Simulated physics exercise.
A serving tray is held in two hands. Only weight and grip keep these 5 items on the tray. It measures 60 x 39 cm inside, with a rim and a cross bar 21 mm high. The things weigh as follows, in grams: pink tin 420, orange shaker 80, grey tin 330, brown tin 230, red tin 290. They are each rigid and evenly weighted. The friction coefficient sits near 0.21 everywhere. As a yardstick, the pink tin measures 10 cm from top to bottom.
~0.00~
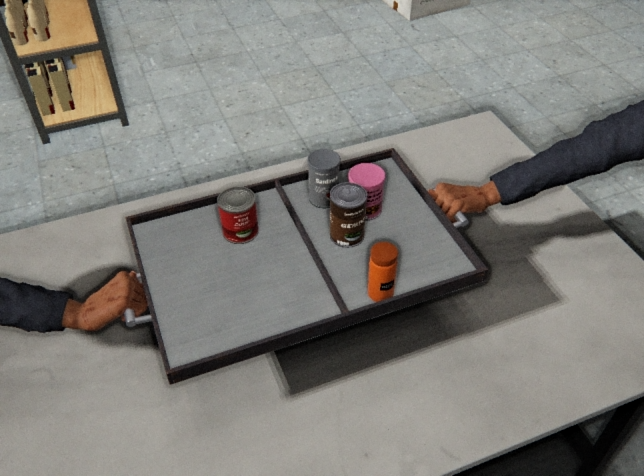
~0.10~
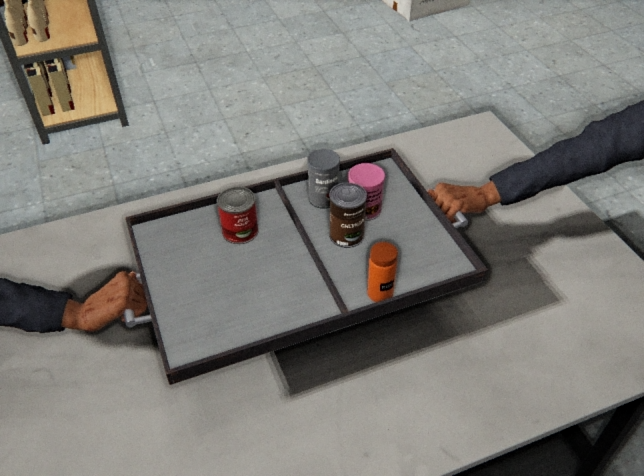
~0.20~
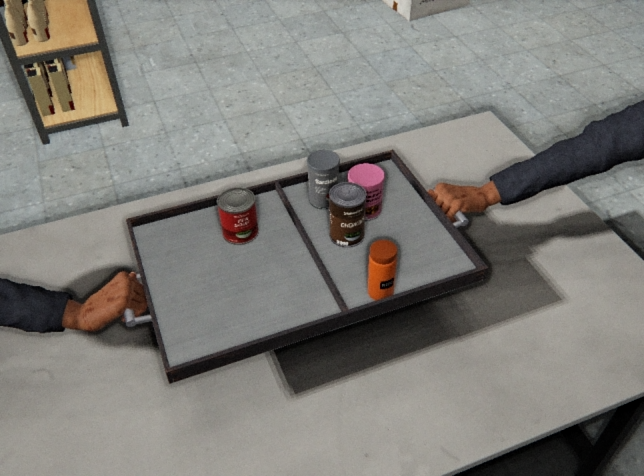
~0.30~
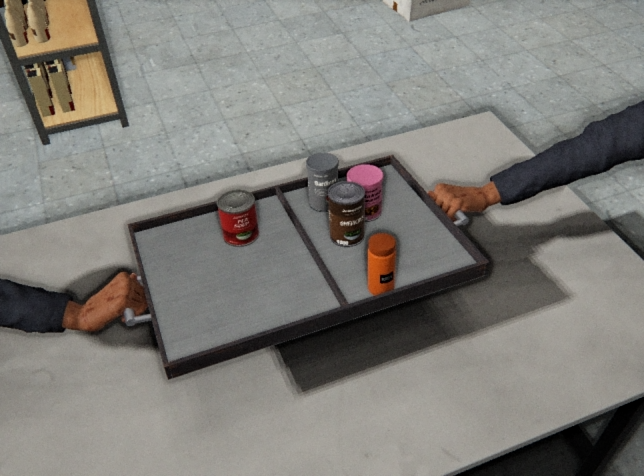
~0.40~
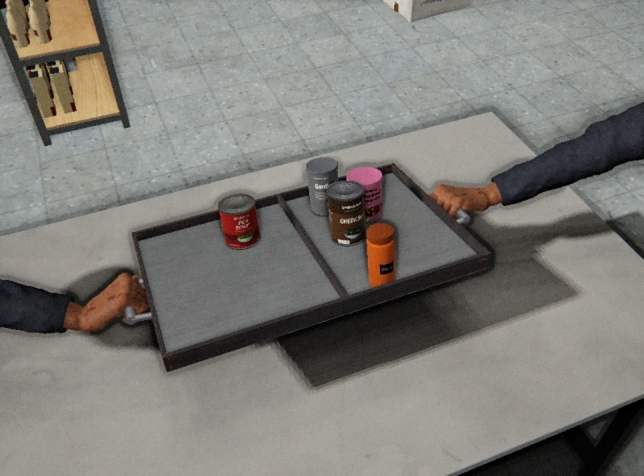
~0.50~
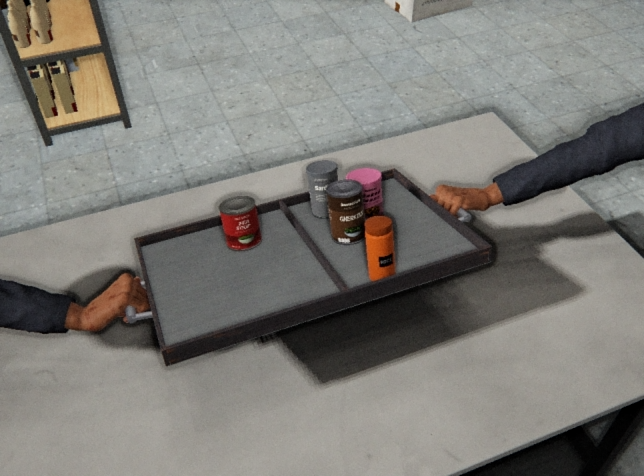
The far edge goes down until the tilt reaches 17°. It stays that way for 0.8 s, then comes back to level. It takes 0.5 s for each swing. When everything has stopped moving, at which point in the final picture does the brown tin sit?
The brown tin sits at (333, 189).
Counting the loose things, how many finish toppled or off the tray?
My answer is 0.
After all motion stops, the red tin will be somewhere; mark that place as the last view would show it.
Roughly pixel (232, 198).
By 0.70 s, tilt 17°, far edge down; brown tin 4 cm from its spot near (340, 206); orange shaker 4 cm from its spot; grey tin 3 cm from its spot.
By 0.90 s, tilt 17°, far edge down; brown tin 9 cm from its spot near (331, 196); orange shaker 12 cm from its spot; pink tin 10 cm from its spot.
By 1.10 s, tilt 17°, far edge down; brown tin 9 cm from its spot near (331, 196); orange shaker 19 cm from its spot; pink tin 10 cm from its spot.
When it is over (2.4 s), not toppled but over 5 cm from the start, pink tin, orange shaker, brown tin and red tin; the last one within 5 cm of the start. In the last view, brown tin near (333, 189).
